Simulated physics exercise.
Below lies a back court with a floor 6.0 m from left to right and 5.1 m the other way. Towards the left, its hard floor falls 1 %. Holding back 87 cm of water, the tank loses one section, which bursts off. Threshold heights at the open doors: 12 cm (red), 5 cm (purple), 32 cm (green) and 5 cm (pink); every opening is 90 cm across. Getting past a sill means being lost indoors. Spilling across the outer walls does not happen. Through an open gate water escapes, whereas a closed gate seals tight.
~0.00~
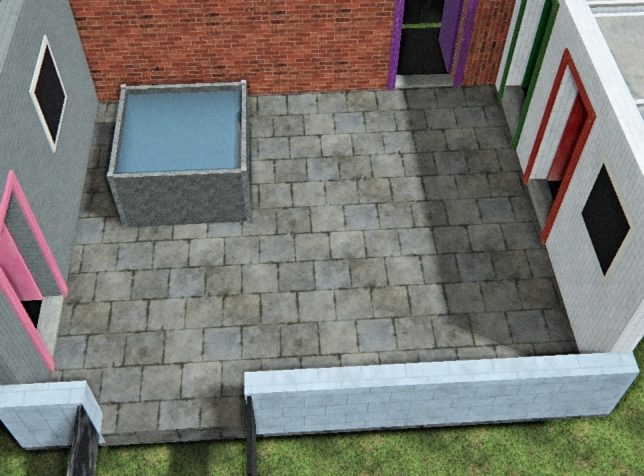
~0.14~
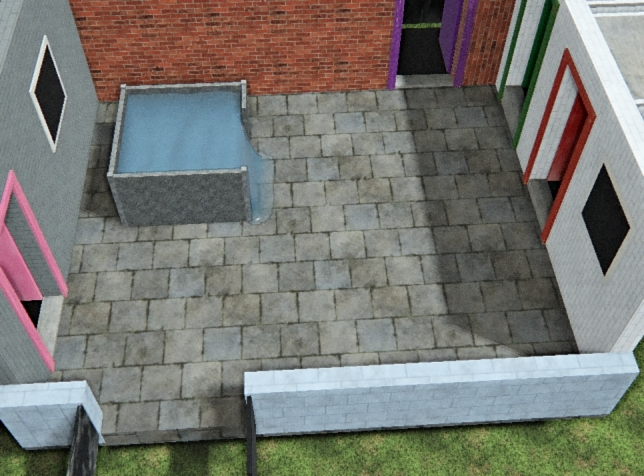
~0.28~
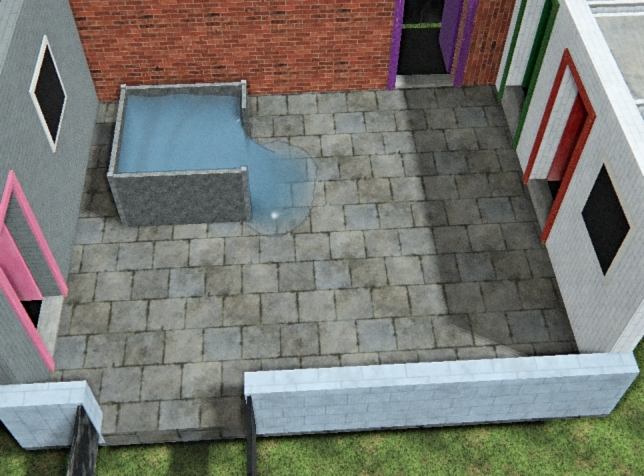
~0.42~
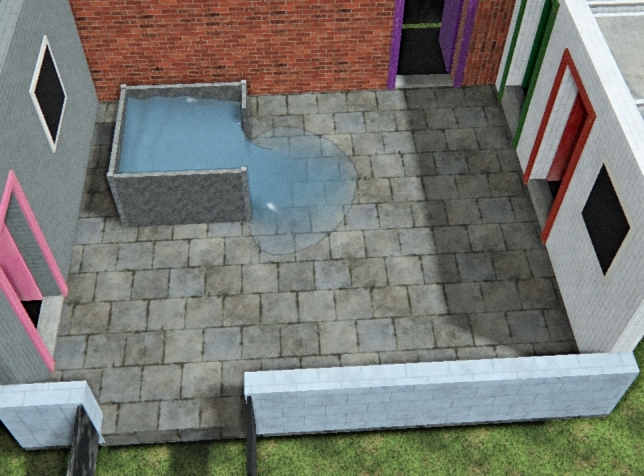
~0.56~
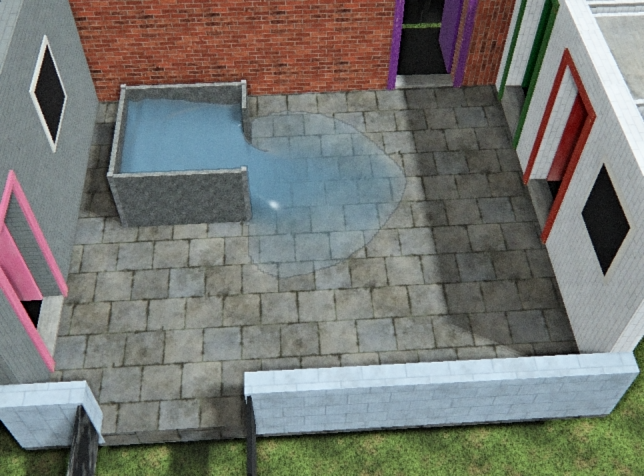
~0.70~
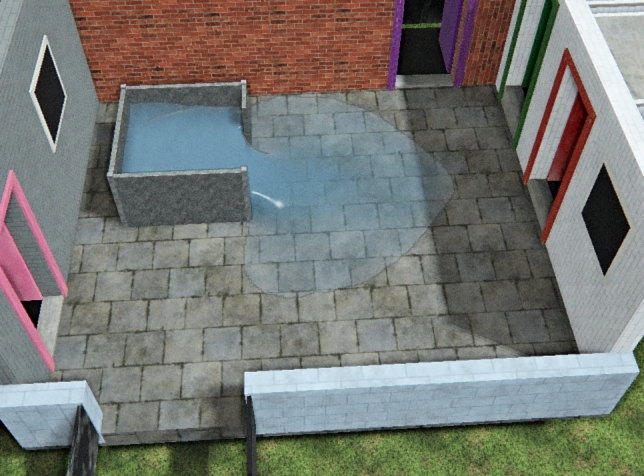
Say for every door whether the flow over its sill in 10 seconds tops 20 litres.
Result: Red door - tops it; purple door - tops it; green door - falls short; pink door - tops it.
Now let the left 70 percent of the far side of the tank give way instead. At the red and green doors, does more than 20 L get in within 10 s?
Red short, green short.
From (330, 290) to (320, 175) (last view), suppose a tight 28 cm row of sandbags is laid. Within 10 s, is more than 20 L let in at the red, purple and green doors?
Then: Red below, purple past it, green below.
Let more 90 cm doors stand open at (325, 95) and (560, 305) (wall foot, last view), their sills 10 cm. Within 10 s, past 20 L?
The first door falls short and the second gets there.
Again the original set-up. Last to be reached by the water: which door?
The pink one.
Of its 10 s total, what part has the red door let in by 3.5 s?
Roughly 95 percent is in by then.
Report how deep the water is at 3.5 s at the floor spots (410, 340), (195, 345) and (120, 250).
Around 6 cm, 0 cm and 0 cm, in the order given.
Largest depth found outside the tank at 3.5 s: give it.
I'd put it at close to 20 cm.
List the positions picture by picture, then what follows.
In the first picture, still water, 87 cm deep, in the tank at (182, 132).
In the second picture, water pours out at (245, 173) and has run 0.6 m, to (260, 156); typically 7 cm deep outside, 87 cm at the tank's back.
In the third picture, the front is at (303, 157), 0.9 m from the gap at (246, 175); 1.0 m2 of floor is under water; 83 cm left at the back of the tank.
In the fourth picture, the front is at (351, 170), 1.5 m from the gap at (246, 176); 2.3 m2 of floor is under water; 75 cm left at the back of the tank.
In the fifth picture, water pours out at (246, 176) and has run 2.1 m, to (394, 168); typically 6 cm deep outside, 75 cm at the tank's back.
In the sixth picture, the front is at (447, 192), 2.7 m from the gap at (246, 176); 6.6 m2 of floor is under water; 71 cm left at the back of the tank.
After 1.4 s water covers 50 % of the floor and is deepest (36 cm) near (257, 194); red door 20 cm at the sill, 19 L in, purple door 9 cm at the sill, 0 L in, green door 22 cm at the sill, 0 L in, pink door not reached.
After 2.2 s water covers 55 % of the floor and is deepest (44 cm) near (581, 384); red door 26 cm at the sill, 83 L in, purple door 10 cm at the sill, 9 L in, green door 26 cm at the sill, 0 L in, pink door not reached.
After 3.5 s water covers 60 % of the floor and is deepest (20 cm) near (552, 290); red door 15 cm at the sill, 125 L in, purple door 13 cm at the sill, 60 L in, green door 13 cm at the sill, 0 L in, pink door not reached.
After 6.0 s water covers 90 % of the floor and is deepest (12 cm) near (565, 385); red door 9 cm at the sill, 132 L in, purple door 8 cm at the sill, 95 L in, green door 8 cm at the sill, 0 L in, pink door not reached.
After 10.0 s water covers 100 % of the floor and is deepest (16 cm) near (98, 112); red door 4 cm at the sill, 132 L in, purple door 5 cm at the sill, 110 L in, green door 4 cm at the sill, 0 L in, pink door 11 cm at the sill, 69 L in.
